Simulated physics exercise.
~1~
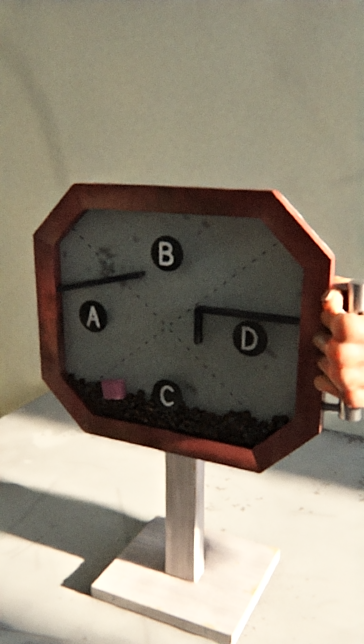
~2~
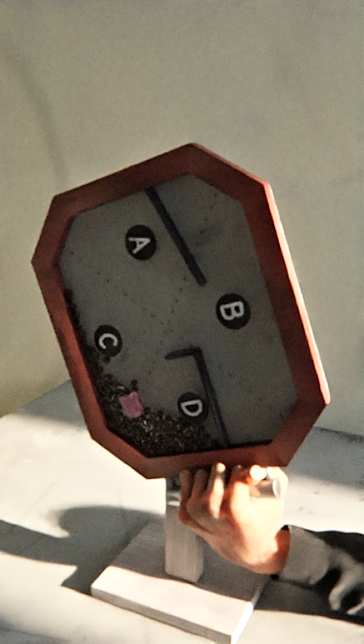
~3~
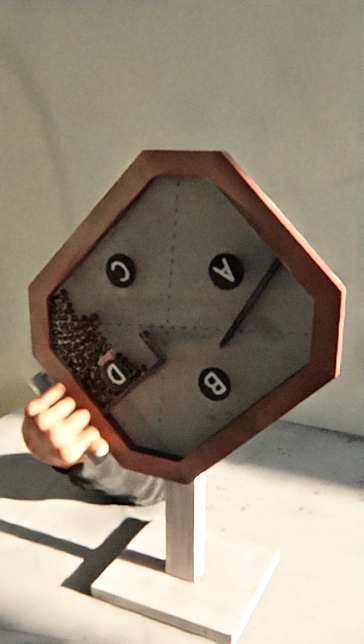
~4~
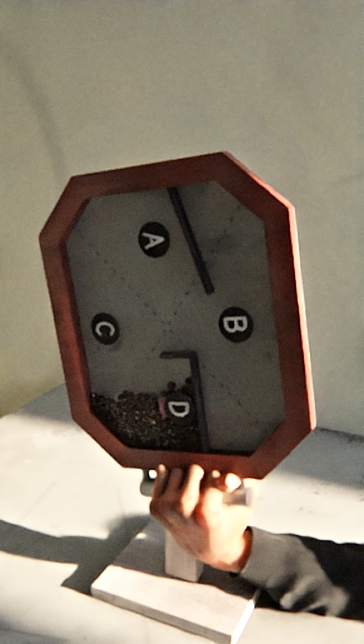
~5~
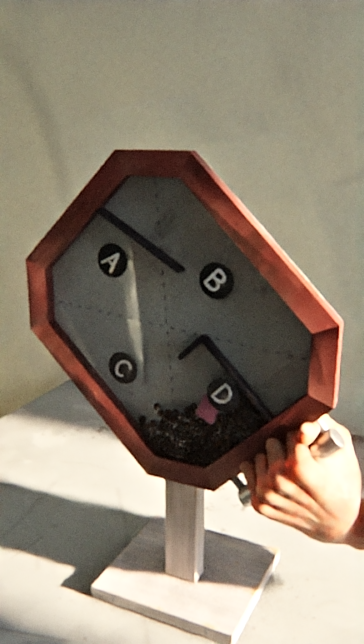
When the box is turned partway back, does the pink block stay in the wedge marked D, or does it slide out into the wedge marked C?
The pink block stays in the wedge marked D, resting close to the letter among the dark pills.
